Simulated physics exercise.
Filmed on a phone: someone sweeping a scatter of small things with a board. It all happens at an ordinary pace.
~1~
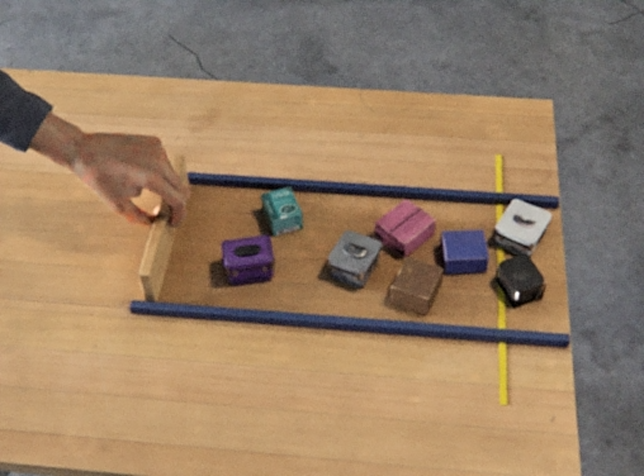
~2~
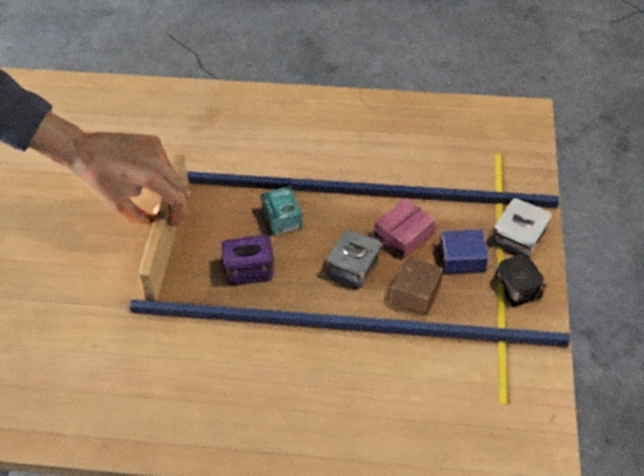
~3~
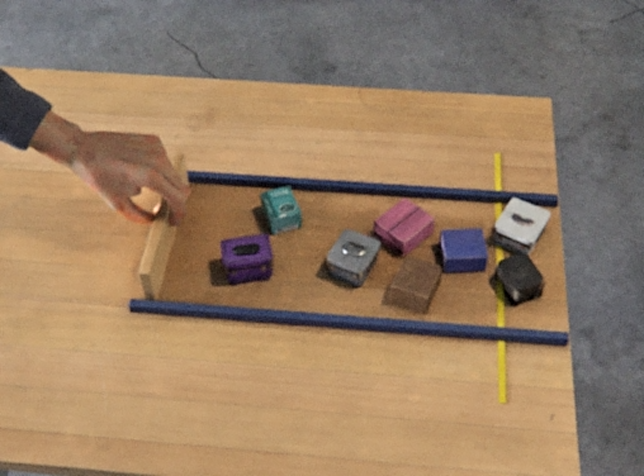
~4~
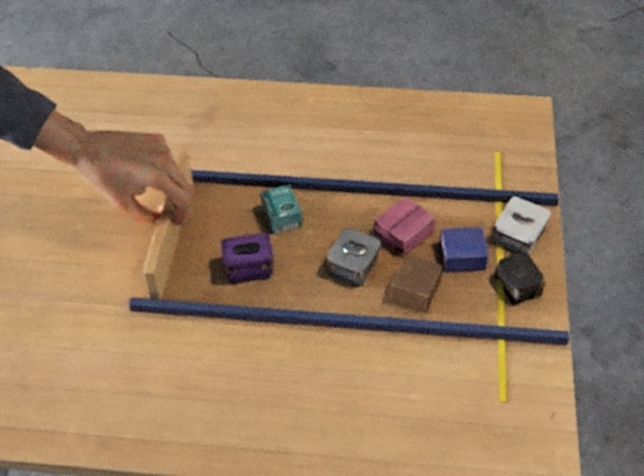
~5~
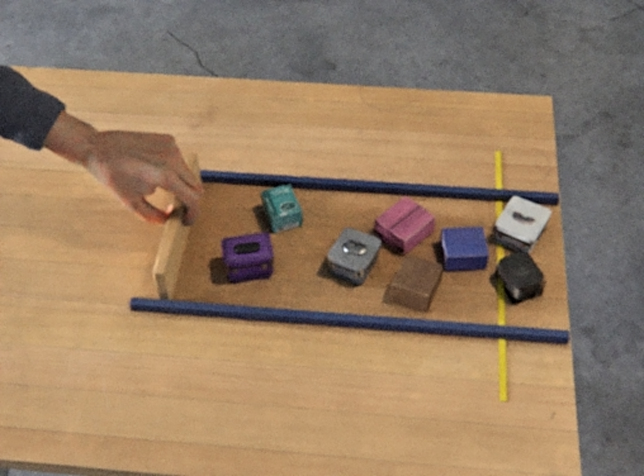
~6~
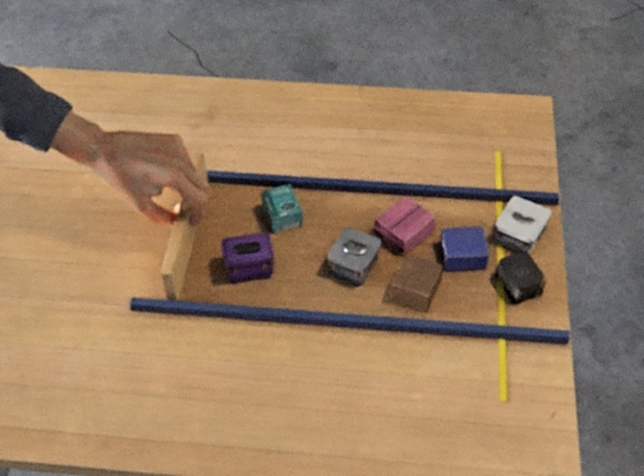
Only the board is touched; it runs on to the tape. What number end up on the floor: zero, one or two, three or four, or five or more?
Here the number that fall off is three or four.
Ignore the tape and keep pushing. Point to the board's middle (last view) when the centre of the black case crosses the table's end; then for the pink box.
Near (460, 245) and (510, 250).
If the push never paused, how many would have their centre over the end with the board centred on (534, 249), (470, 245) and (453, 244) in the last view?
In that order 6, 2 and 1.
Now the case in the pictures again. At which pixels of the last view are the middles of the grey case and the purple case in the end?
Near (549, 257) and (528, 287).
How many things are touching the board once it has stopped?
That makes 2.
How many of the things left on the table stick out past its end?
Overhanging: 2.
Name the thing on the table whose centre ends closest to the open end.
It is the pink box.
Soon after, none off yet; white case at rest near (522, 226); black case at rest near (520, 278); blue block at rest near (464, 248).
After that, none off yet; white case displaced a little near (534, 221); black case at rest near (521, 278); blue block displaced about its own width near (495, 238).
In the end, the number that fall off is three or four; gone, brown block, blue block, black case and white case.
